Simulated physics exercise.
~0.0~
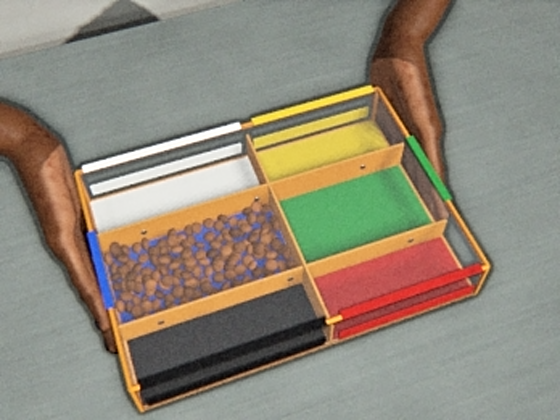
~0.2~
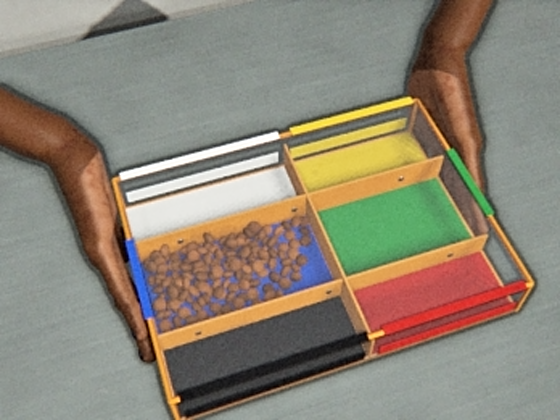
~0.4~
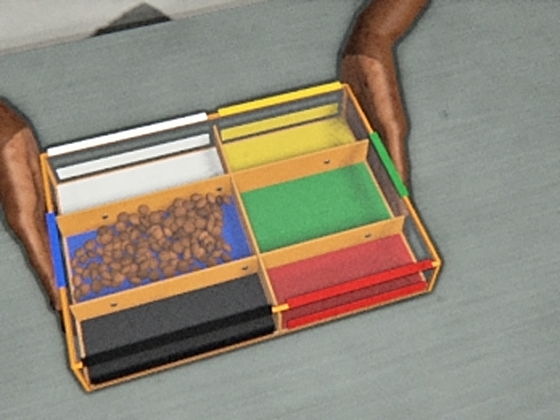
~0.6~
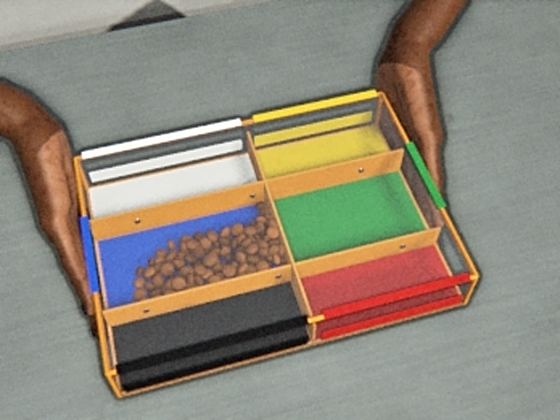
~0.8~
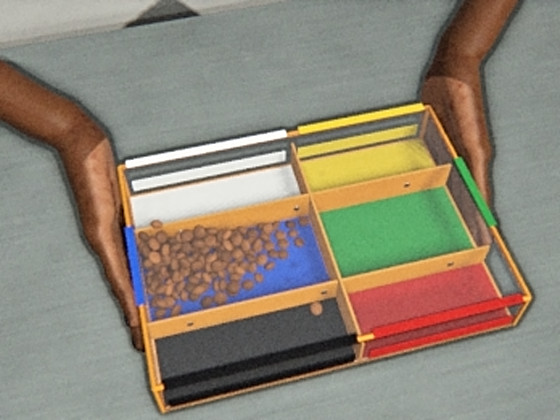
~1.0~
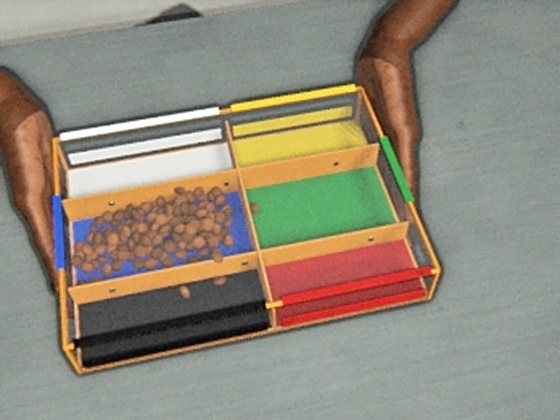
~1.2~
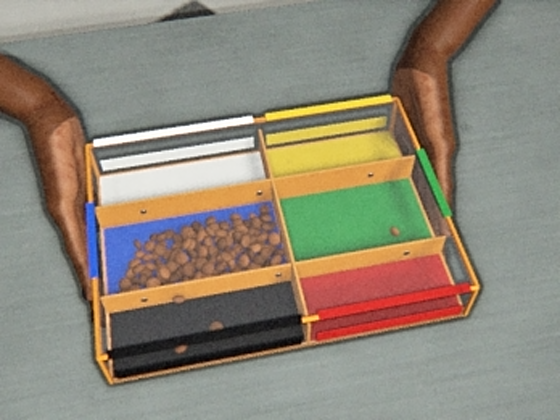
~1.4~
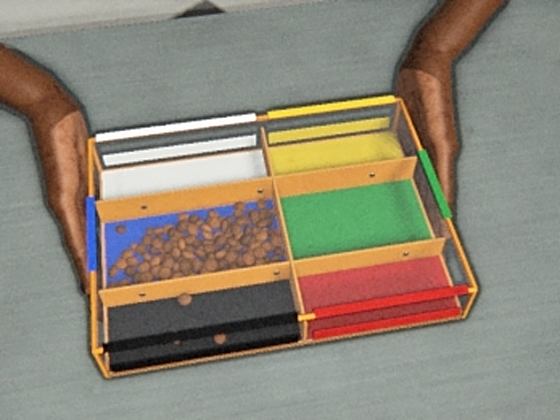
A shallow wooden tray split into six coloured compartments is held at both ends by a pair of hands above a grey surface, seen at an angle from above. White and yellow sections lie at the back, blue and green in the middle, black and red in front, with brown kibble heaped in the blue one. The hands shake the tray from side to side, and the pieces slide back and forth, baring patches of blue. A few stray bits hop into the black section, and one appears briefly over the green. Finally, nearly all the kibble rests in blue.
